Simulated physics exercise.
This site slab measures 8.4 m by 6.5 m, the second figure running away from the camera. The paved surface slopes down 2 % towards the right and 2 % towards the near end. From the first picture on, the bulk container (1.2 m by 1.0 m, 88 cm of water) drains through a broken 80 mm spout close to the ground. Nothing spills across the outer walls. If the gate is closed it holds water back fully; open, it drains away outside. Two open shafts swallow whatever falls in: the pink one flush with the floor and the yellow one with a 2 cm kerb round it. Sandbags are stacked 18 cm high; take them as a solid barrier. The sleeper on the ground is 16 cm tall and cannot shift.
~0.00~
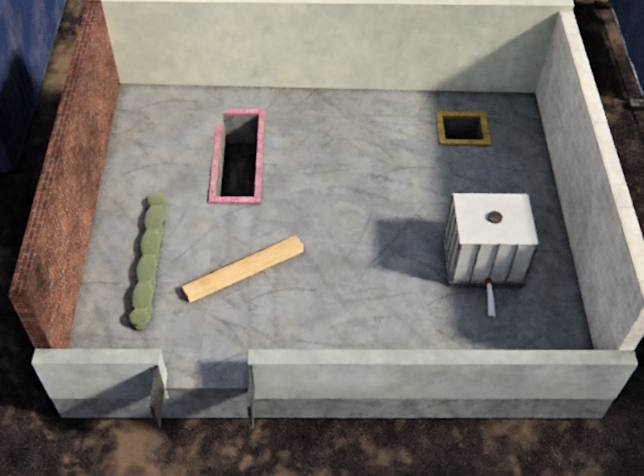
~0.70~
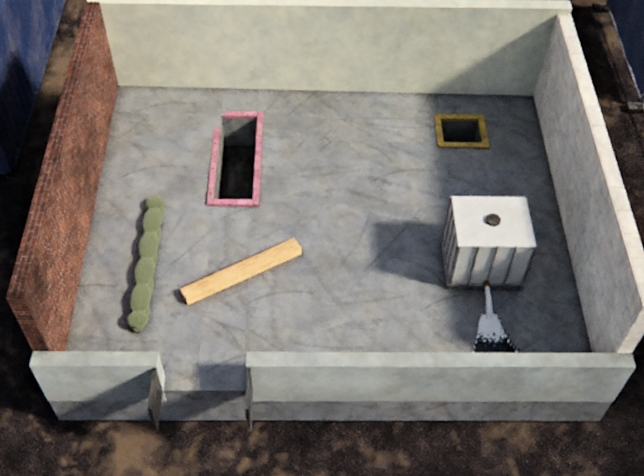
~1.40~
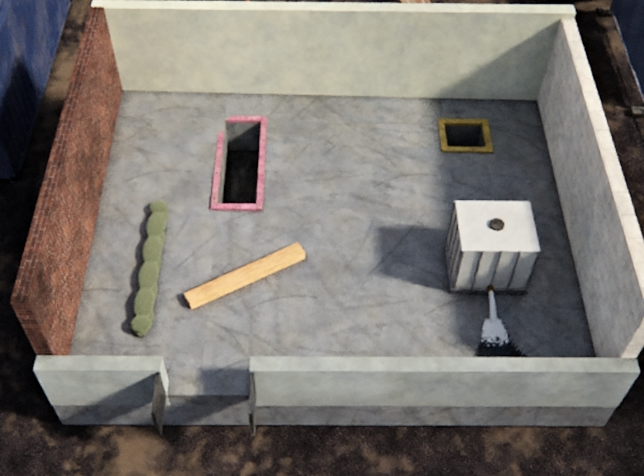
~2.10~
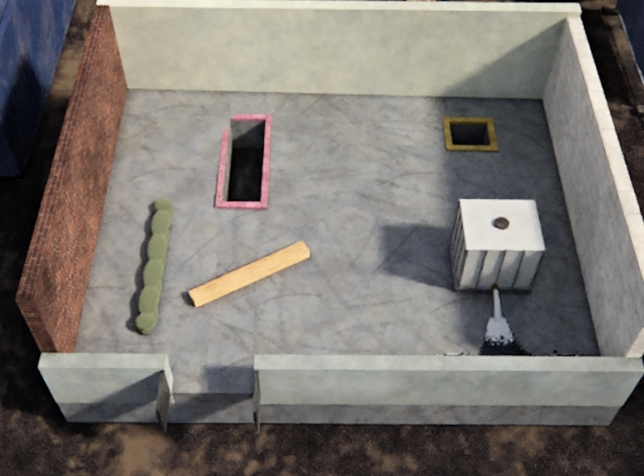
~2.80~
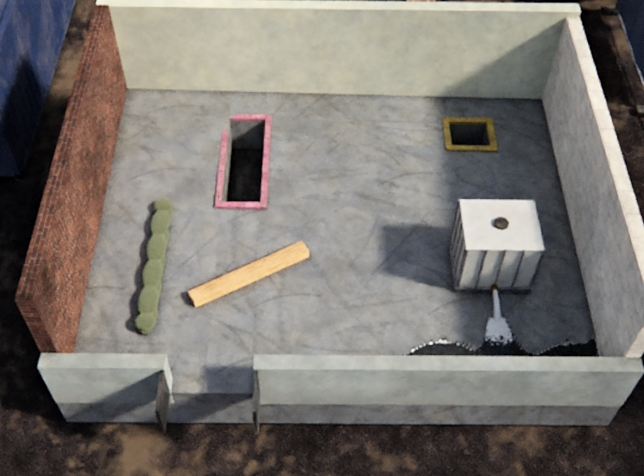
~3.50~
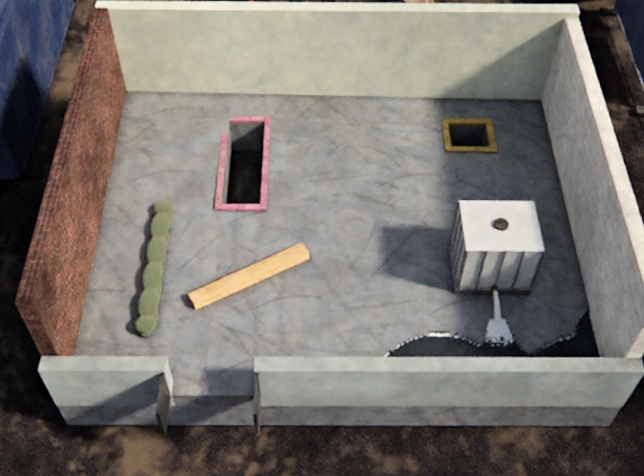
On a walled paved slab with a pink-edged opening, a yellow-edged opening, a timber beam and a green sandbag row, dark liquid streams from a white container toward the near wall and spreads sideways along it, mostly leftward.
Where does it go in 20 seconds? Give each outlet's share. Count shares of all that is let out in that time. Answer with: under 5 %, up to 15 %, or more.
Shares: The gate takes less than 5 %; the pink pit takes less than 5 %; the yellow pit takes not even 5 %.
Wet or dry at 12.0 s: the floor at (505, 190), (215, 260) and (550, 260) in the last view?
In that order: Dry, dry, flooded.
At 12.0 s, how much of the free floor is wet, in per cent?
Near 15 per cent is wet.
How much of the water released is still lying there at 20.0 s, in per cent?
About 100 per cent.
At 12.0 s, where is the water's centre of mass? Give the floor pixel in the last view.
Near (509, 341).
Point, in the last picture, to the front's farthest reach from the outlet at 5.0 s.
Around (338, 382).
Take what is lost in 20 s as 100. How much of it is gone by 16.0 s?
Some 0 per cent by then.
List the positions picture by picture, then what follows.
In the first frame, the jet has just started at (490, 294); the ground is still dry.
The second frame shows the jet leaves at (488, 297); the sheet reaches a hidden place, 1.8 m away, and wets 0.6 m2.
The third frame shows the jet leaves at (492, 302); the sheet reaches a hidden place, 2.1 m away, and wets 0.9 m2.
The fourth frame shows the jet leaves at (497, 300); the sheet reaches a hidden place, 2.3 m away, and wets 1.6 m2.
The fifth frame shows the jet leaves at (496, 301); the sheet reaches a hidden place, 2.5 m away, and wets 2.2 m2.
The sixth frame shows from the spout at (497, 302) the water has spread over 2.8 m2; its tip is at a hidden place, and it is 1.2 cm deep on average.
After 5.0 s water covers 10 % of the floor and is deepest (9 cm) near (510, 384); gone so far, the gate 0 %, the pink pit 0 %, the yellow pit 0 %.
After 8.0 s water covers 15 % of the floor and is deepest (9 cm) near (499, 384); gone so far, the gate 0 %, the pink pit 0 %, the yellow pit 0 %.
After 12.0 s water covers 15 % of the floor and is deepest (10 cm) near (510, 384); gone so far, the gate 0 %, the pink pit 0 %, the yellow pit 0 %.
After 16.0 s water covers 15 % of the floor and is deepest (11 cm) near (510, 384); gone so far, the gate 0 %, the pink pit 0 %, the yellow pit 0 %.
After 20.0 s water covers 20 % of the floor and is deepest (13 cm) near (601, 386); gone so far, the gate 0 %, the pink pit 0 %, the yellow pit 0 %.
